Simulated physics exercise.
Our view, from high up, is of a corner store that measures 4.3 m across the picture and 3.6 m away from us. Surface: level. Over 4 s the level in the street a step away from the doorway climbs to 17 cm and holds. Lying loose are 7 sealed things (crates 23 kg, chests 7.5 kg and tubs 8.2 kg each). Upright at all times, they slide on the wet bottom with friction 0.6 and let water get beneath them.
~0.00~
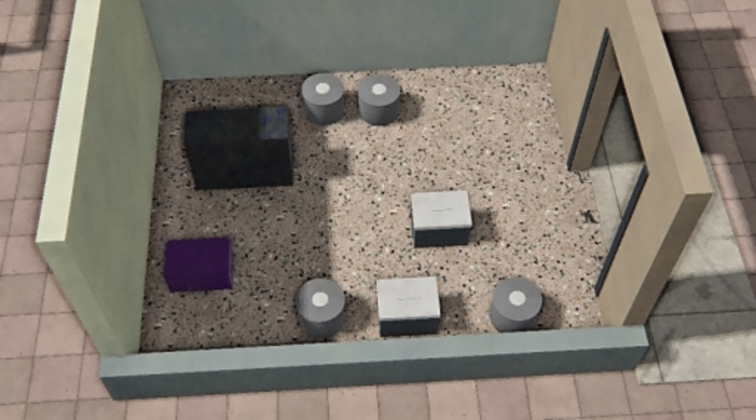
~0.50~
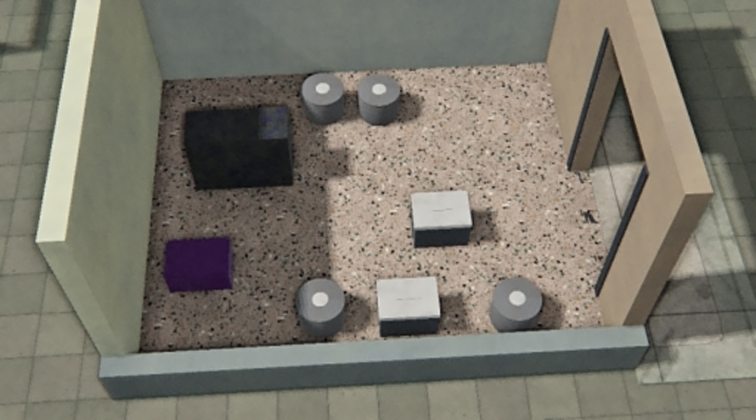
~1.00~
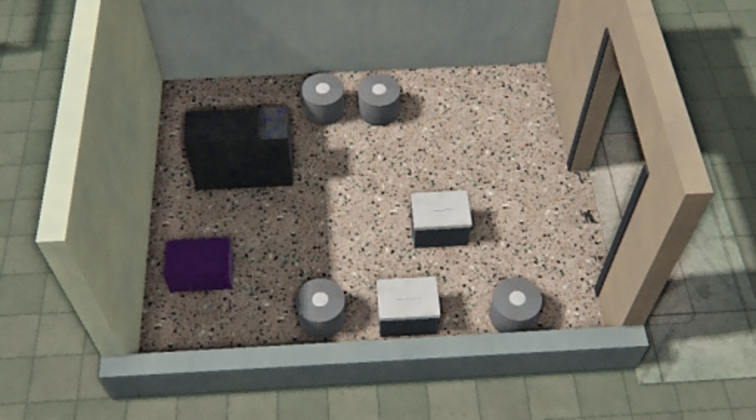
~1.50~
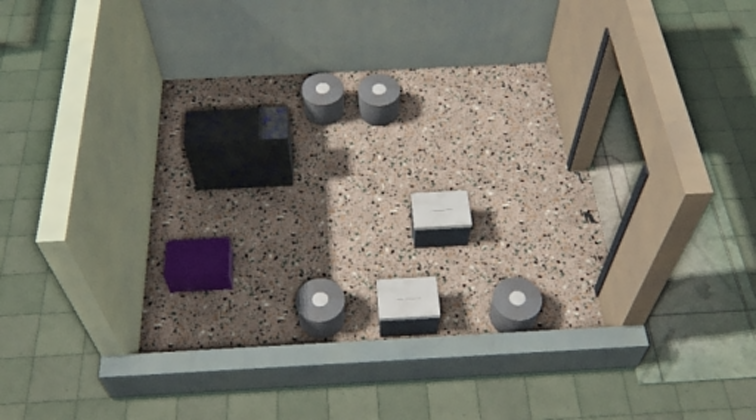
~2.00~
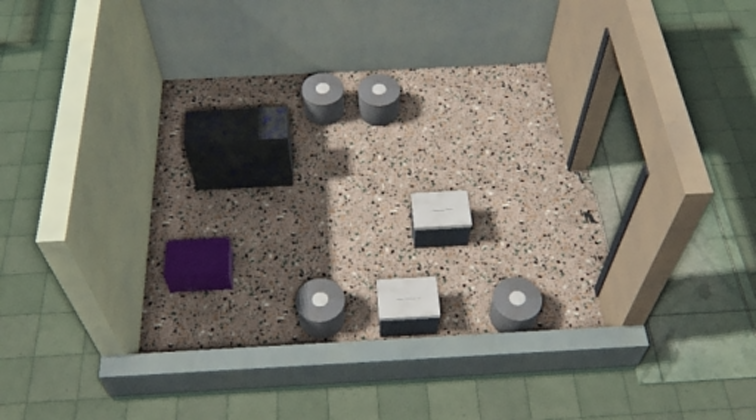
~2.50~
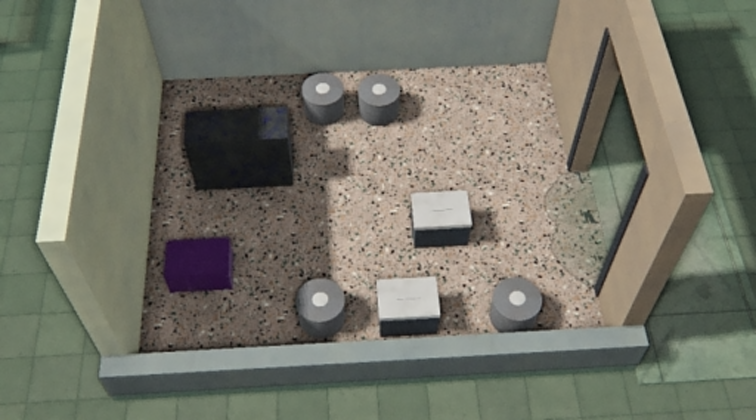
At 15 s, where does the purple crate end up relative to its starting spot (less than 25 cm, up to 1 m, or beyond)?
The purple crate ends up within 1 m but past 25 cm.
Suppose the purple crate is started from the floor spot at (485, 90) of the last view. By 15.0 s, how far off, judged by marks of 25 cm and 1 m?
Answer: It scarcely moves.
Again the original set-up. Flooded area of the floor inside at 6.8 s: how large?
Close to 13 m2, I'd say.
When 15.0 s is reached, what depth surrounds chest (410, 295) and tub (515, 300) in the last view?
I'd put it at 13 cm and 13 cm respectively.
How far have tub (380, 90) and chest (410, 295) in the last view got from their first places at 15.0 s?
The first is 200 cm from its start, the second 200 cm.
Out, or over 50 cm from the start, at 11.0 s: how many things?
By then the count is 4.
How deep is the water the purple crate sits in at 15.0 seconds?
Depth approx. 13 cm.
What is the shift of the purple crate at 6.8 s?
By then it has shifted roughly 0 cm.
After 3.5 s the purple crate is near (197, 257), 0.0 m from its start, aground; 0 afloat.
After 6.8 s the purple crate is near (197, 257), 0.0 m from its start, aground; 3 afloat.
After 11.0 s the purple crate is near (196, 229), 0.3 m from its start, afloat; 7 afloat.
After 15.0 s the purple crate is near (212, 218), 0.4 m from its start, afloat; 7 afloat.
